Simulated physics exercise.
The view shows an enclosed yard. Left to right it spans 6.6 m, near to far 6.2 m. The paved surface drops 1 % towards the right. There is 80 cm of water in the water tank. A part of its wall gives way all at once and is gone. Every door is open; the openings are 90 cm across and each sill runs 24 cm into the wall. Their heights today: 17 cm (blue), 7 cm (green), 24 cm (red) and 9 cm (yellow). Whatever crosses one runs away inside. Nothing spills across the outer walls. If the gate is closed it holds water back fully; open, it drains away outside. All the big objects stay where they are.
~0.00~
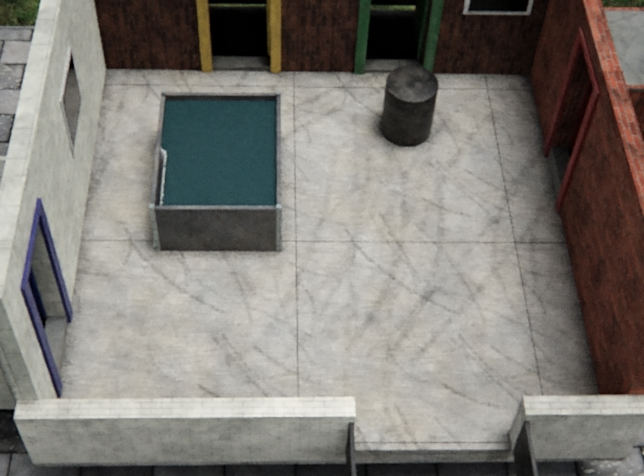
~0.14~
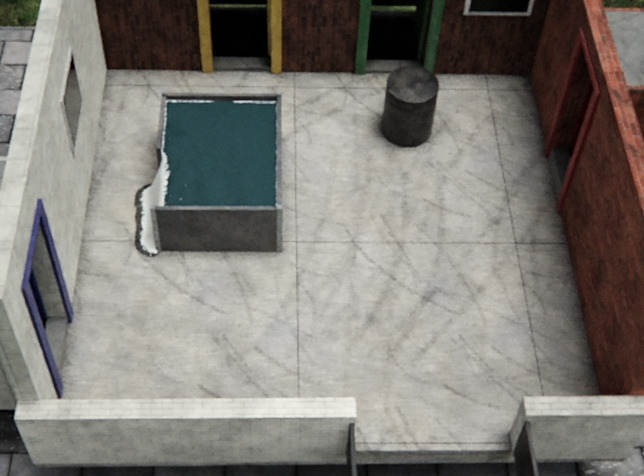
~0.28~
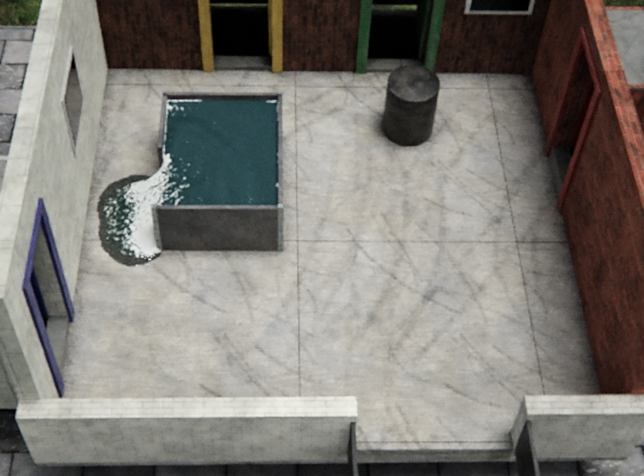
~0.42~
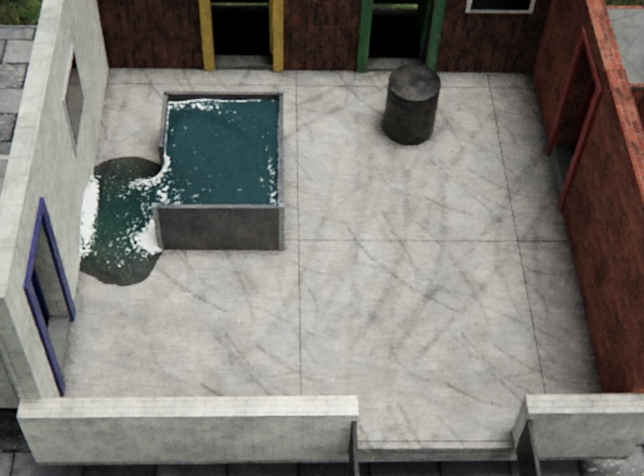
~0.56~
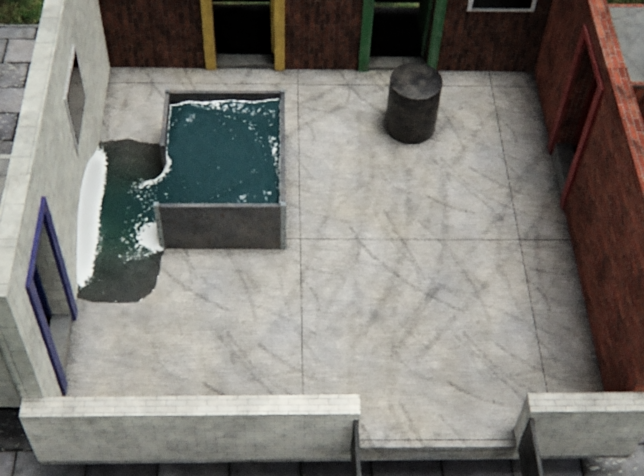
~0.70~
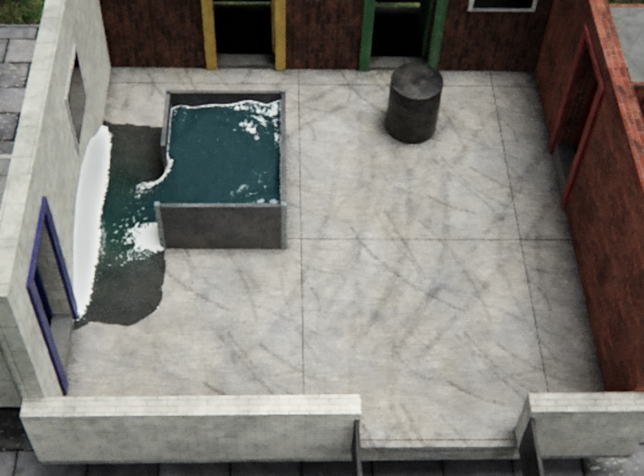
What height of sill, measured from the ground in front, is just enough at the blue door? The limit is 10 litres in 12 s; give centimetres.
It would have to be roughly 10 cm high.
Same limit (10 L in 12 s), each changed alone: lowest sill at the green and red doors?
Roughly 7.5 cm at green and 11.0 cm at red.
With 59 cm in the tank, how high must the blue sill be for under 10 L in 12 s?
Then roughly 6.5 cm.
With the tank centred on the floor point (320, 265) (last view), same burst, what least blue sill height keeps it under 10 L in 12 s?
About 33 cm.
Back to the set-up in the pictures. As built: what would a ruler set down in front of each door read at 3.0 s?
Depths in cm: Blue 9, green 3, red 0, yellow 11.
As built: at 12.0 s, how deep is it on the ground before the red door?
Some 10.5 cm.
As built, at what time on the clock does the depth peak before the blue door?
Near 1.4 s.
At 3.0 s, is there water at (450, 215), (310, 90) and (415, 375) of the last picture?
In that order: Not reached, flooded, flooded.
After 1.4 s water covers 20 % of the floor, deepest (55 cm) near (89, 226); 14 cm at the blue door, 0 litres in over its 17 cm sill.
After 3.0 s water covers 40 % of the floor, deepest (30 cm) near (102, 226); 9 cm at the blue door, 0 litres in over its 17 cm sill.
After 12.0 s water covers 95 % of the floor, deepest (13 cm) near (531, 82); 3 cm at the blue door, 0 litres in over its 17 cm sill.
At the blue door as built, the water arrived by 0.9 s and peaked near 14 cm at 1.4 s.
With a sill of 8.5 cm, 18 litres would have come in within the 12 s; with 11 cm, 6 litres. So under 10 litres takes about 10 cm.
